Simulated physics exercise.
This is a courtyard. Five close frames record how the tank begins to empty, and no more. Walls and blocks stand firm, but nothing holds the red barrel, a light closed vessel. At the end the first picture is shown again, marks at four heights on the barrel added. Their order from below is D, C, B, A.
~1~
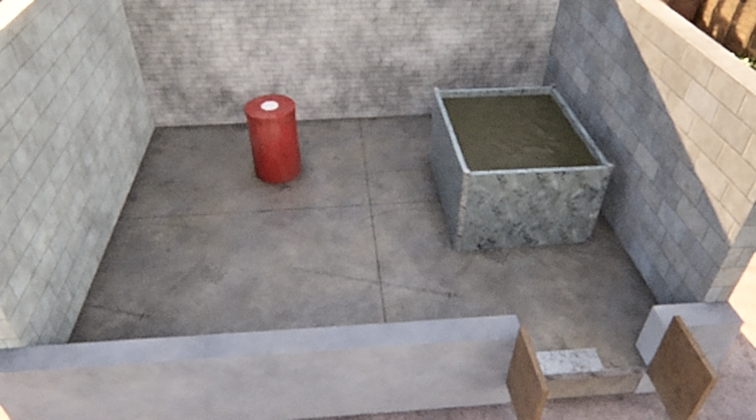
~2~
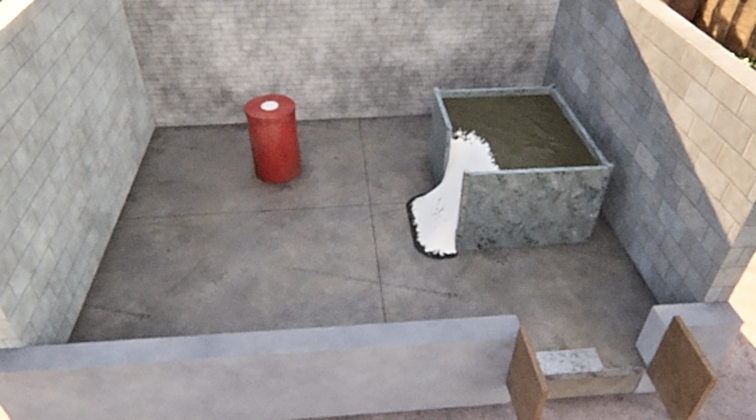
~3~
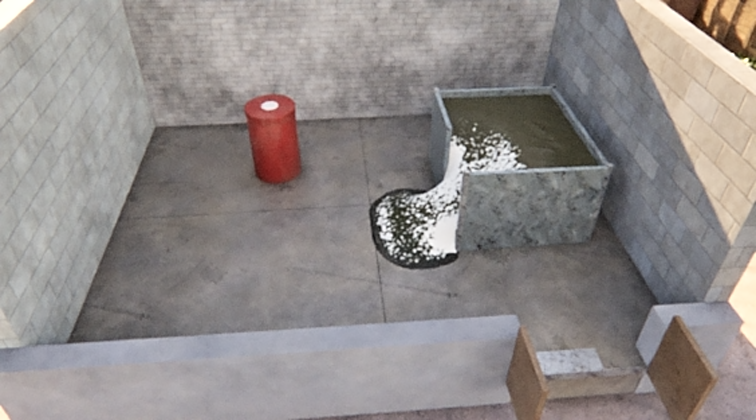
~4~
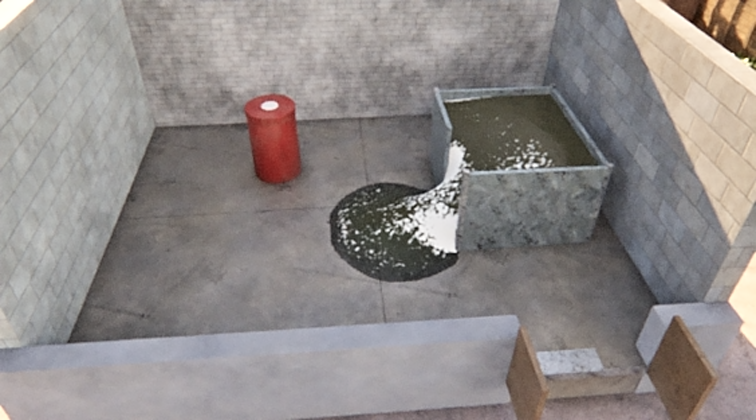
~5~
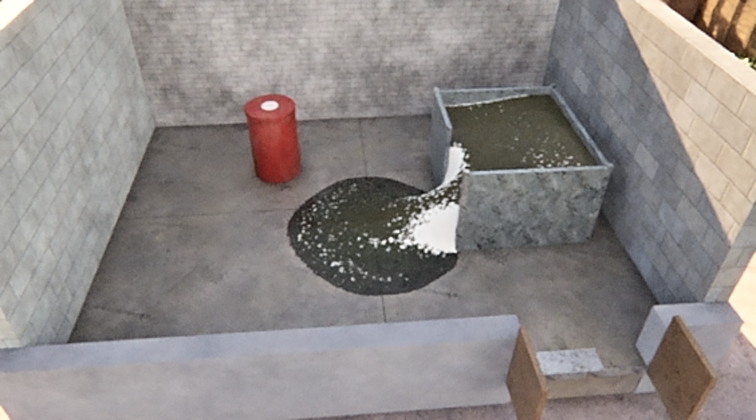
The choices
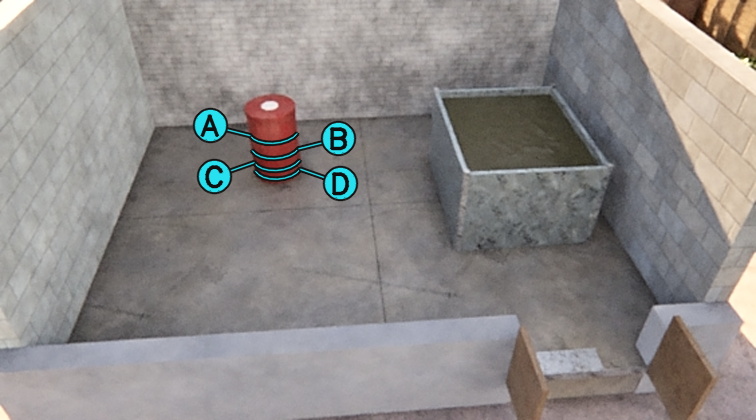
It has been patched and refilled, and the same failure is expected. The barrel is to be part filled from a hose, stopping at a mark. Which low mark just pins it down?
Line C just does it.
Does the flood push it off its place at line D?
Yes, that goes wrong.
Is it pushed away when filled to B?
No, not at all.
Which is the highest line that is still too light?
Here it is line D.
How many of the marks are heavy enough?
Three of them.
In cyan, A at (272, 143); B at (274, 158); C at (276, 170); D at (277, 179); from the bottom up D, C, B, A.
If A is chosen, it does not move.
If B is chosen, it does not move.
If C is chosen, it does not move.
If D is chosen, it is pushed about 4 times its own width away.
